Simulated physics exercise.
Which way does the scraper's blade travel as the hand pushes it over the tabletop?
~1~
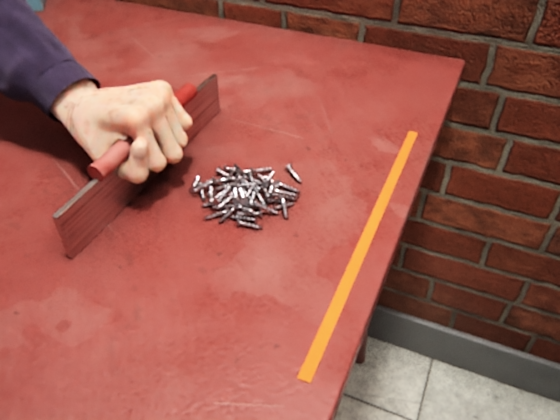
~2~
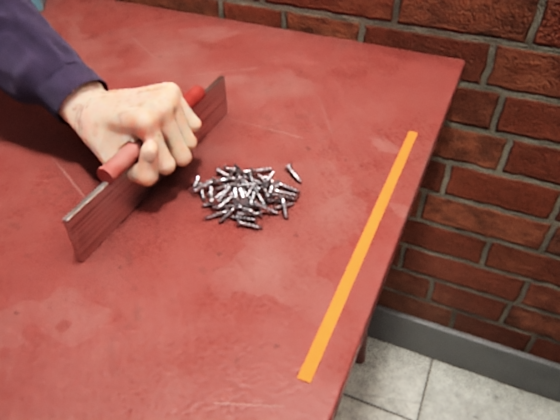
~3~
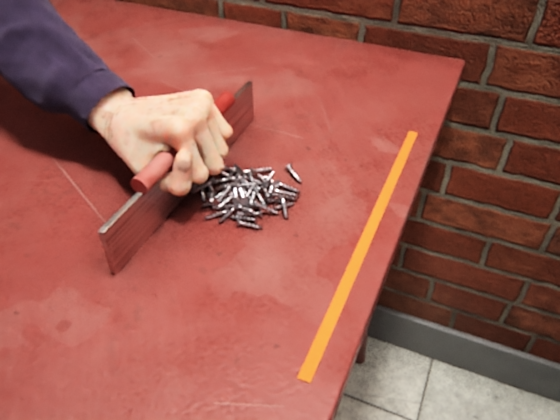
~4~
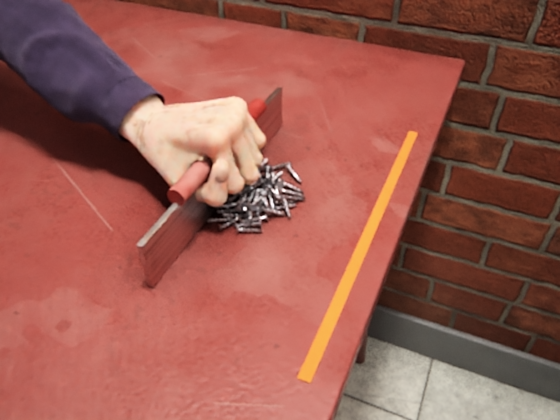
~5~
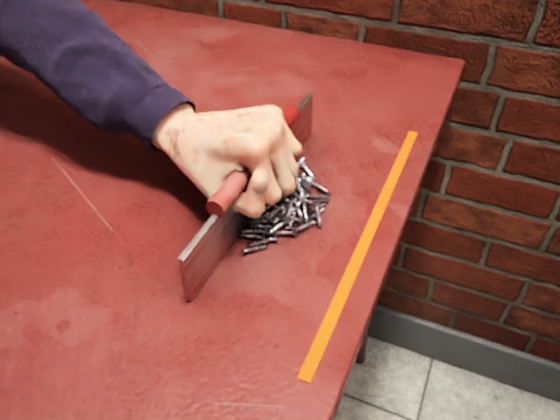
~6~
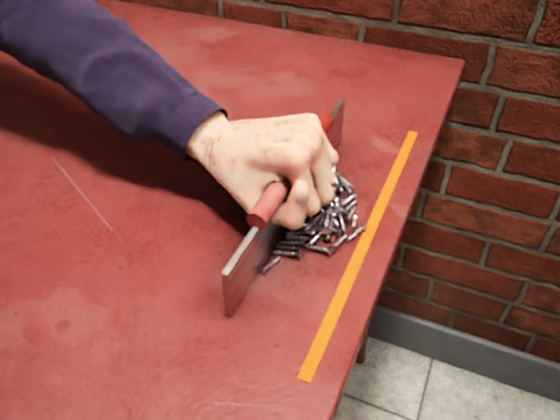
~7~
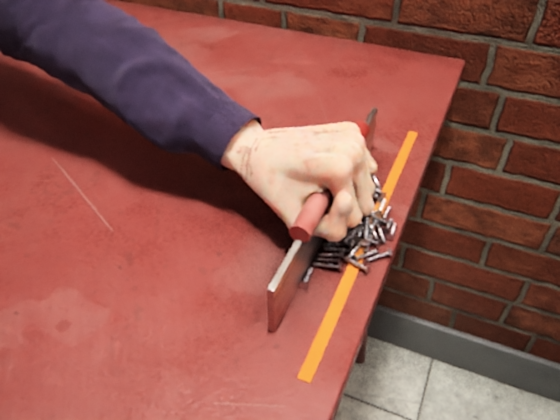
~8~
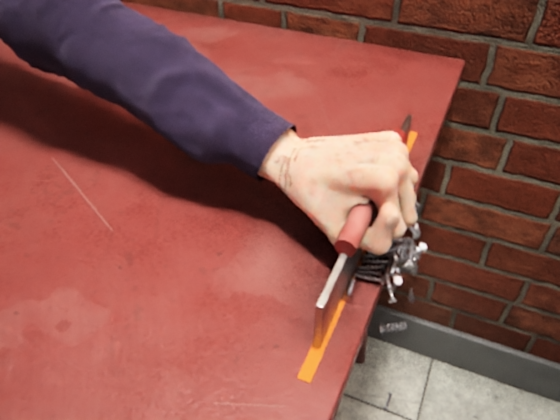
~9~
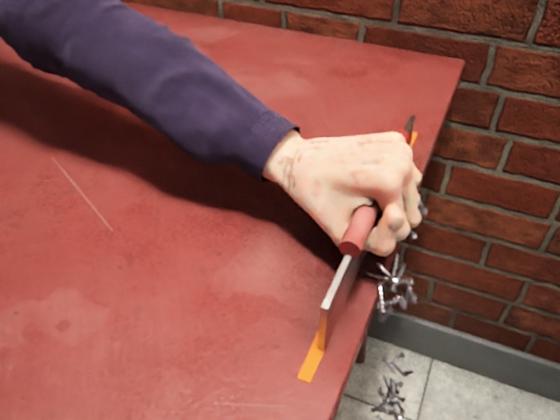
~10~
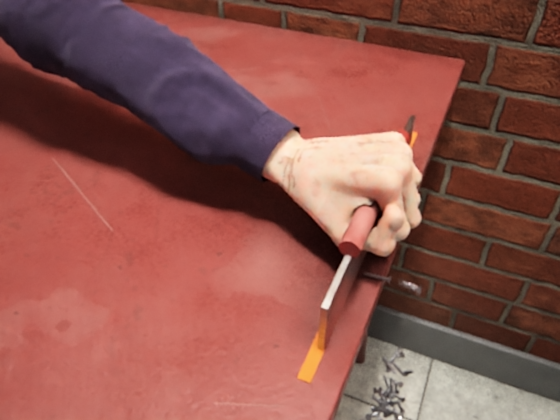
The blade moves to the right, toward the table's edge, until it stops at the orange tape.
